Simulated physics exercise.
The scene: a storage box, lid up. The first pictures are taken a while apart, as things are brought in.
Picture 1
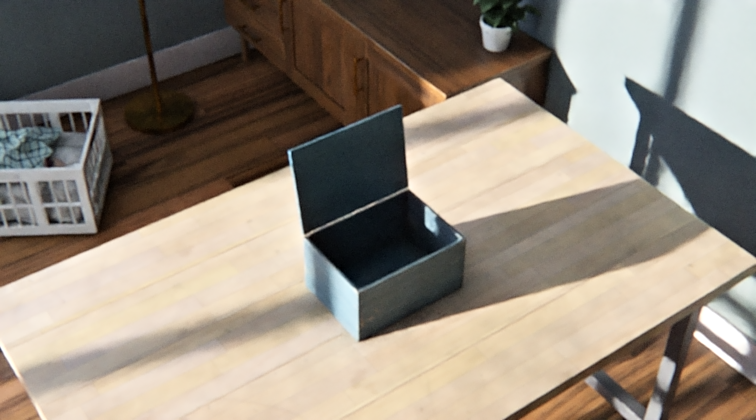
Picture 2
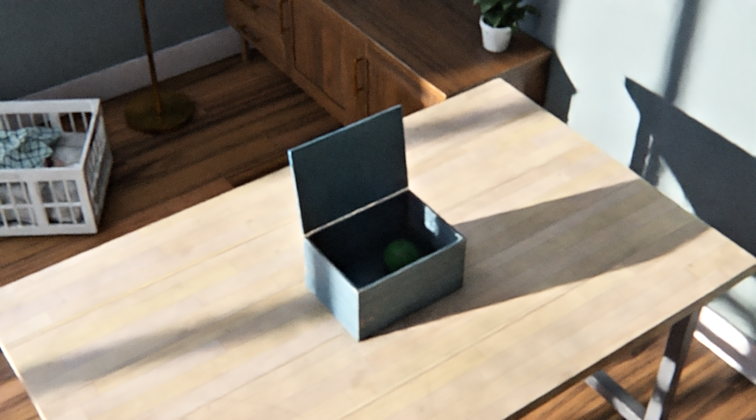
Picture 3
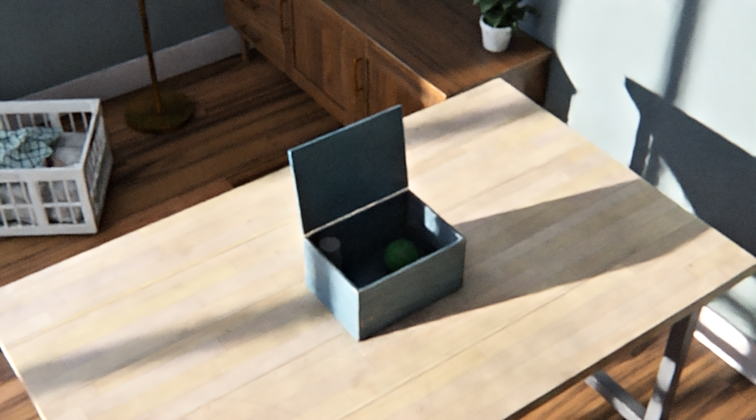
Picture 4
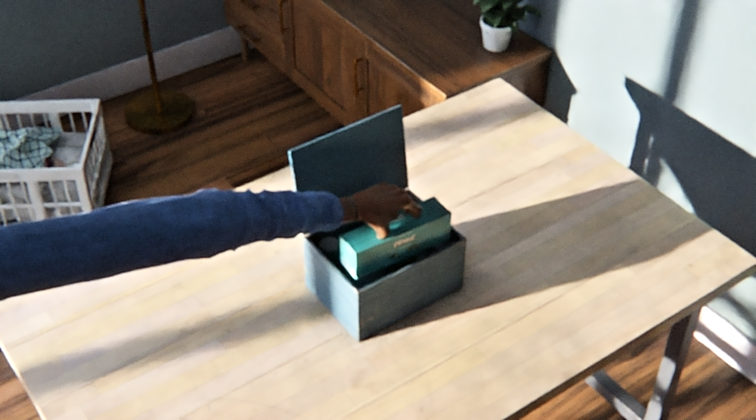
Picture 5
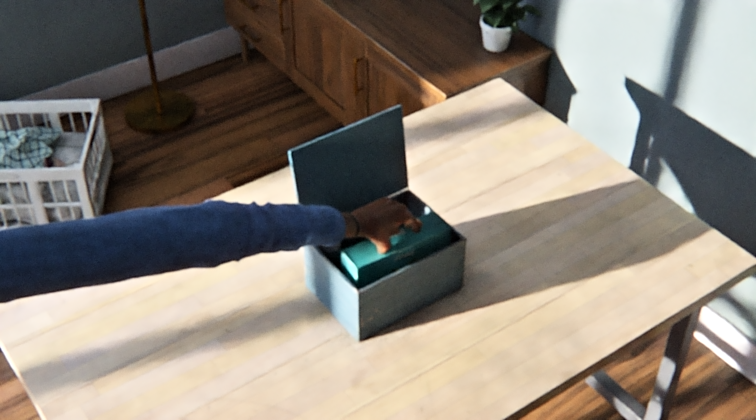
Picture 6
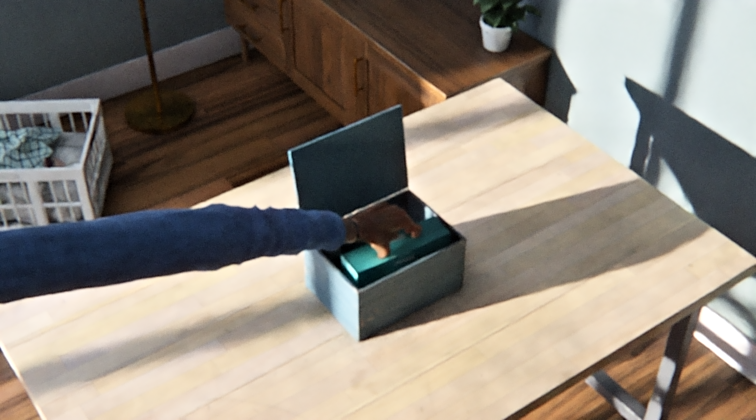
The clip shows an open blue storage box on a wooden table, where a green round object appears inside, then a small greyish item, before a hand reaches in from the left and lowers a turquoise carton into the box.
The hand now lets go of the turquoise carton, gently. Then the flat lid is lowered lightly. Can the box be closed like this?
Here the lid sits on the rim.
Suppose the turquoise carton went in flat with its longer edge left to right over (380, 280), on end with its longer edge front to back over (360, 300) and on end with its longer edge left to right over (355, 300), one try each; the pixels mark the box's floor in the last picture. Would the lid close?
First, it shuts flat; second, it stays ajar; third, it will not close.
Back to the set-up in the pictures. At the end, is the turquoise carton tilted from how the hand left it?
The turquoise carton keeps its pose.
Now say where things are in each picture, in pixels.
The last thing is not in view yet, in the first picture.
The last thing is not in view yet, in the second picture.
The last thing is not in view yet, in the third picture.
Still above its spot; turquoise carton (396, 237), in the fourth picture.
Still above its spot; turquoise carton (397, 252), in the fifth picture.
In place under the hand; turquoise carton (396, 257), in the sixth picture.
Then, 0.40 s after the last picture, turquoise carton slid a little near (401, 283); green apple rolled a little.
Then, 1.30 s after the last picture, lid 76° above the rim; turquoise carton slid a little near (401, 283); green apple rolled a little.
Then, 1.70 s after the last picture, lid 48° above the rim; turquoise carton slid a little near (401, 283); green apple rolled a little.
Then, 2.10 s after the last picture, lid 11° above the rim; turquoise carton slid a little near (401, 283); green apple rolled a little.
At rest, lid shut; moved from the start, turquoise carton; the other 2 in place. Seen from the same camera at the end, turquoise carton near (401, 283).
